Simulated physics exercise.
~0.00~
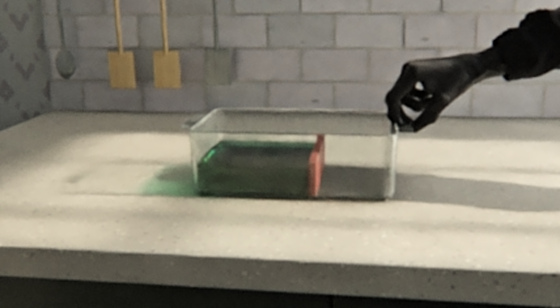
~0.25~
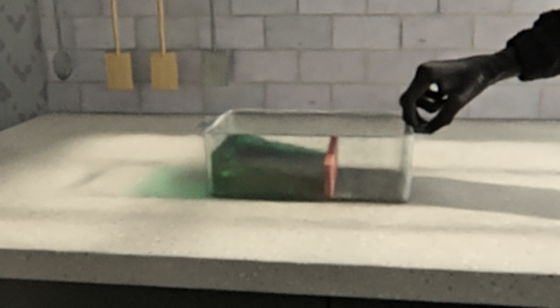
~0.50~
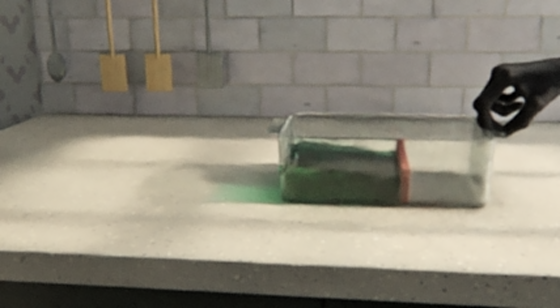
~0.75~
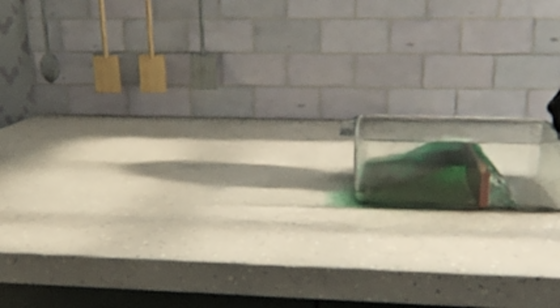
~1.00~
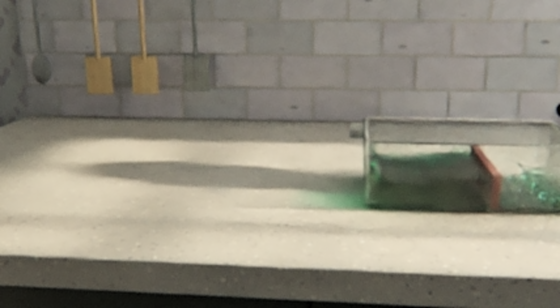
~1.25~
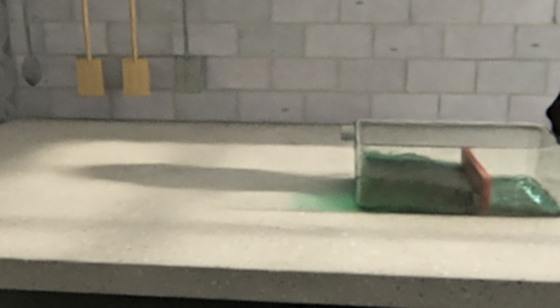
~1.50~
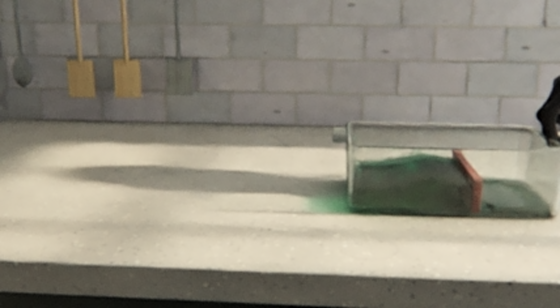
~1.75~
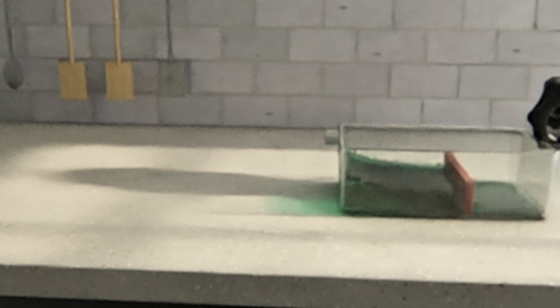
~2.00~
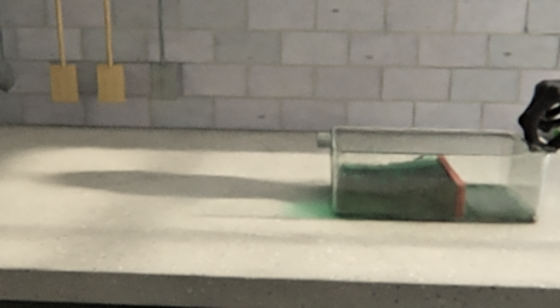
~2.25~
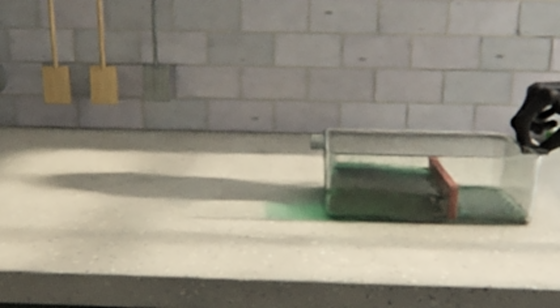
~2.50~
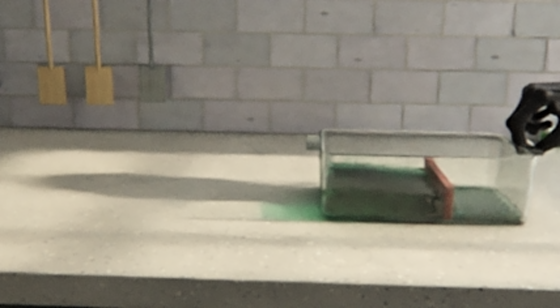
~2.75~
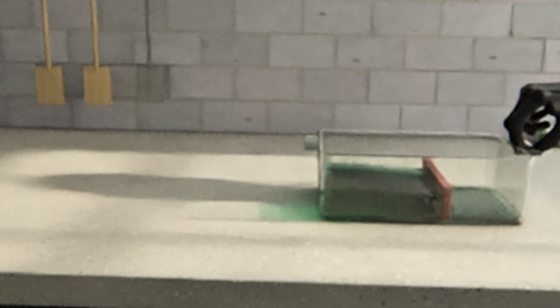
On a pale countertop before a grey brick wall, a black hand pulled a clear tub to the right, making the green water left of its red divider surge and spill over, and it settled with a little water on the right side.
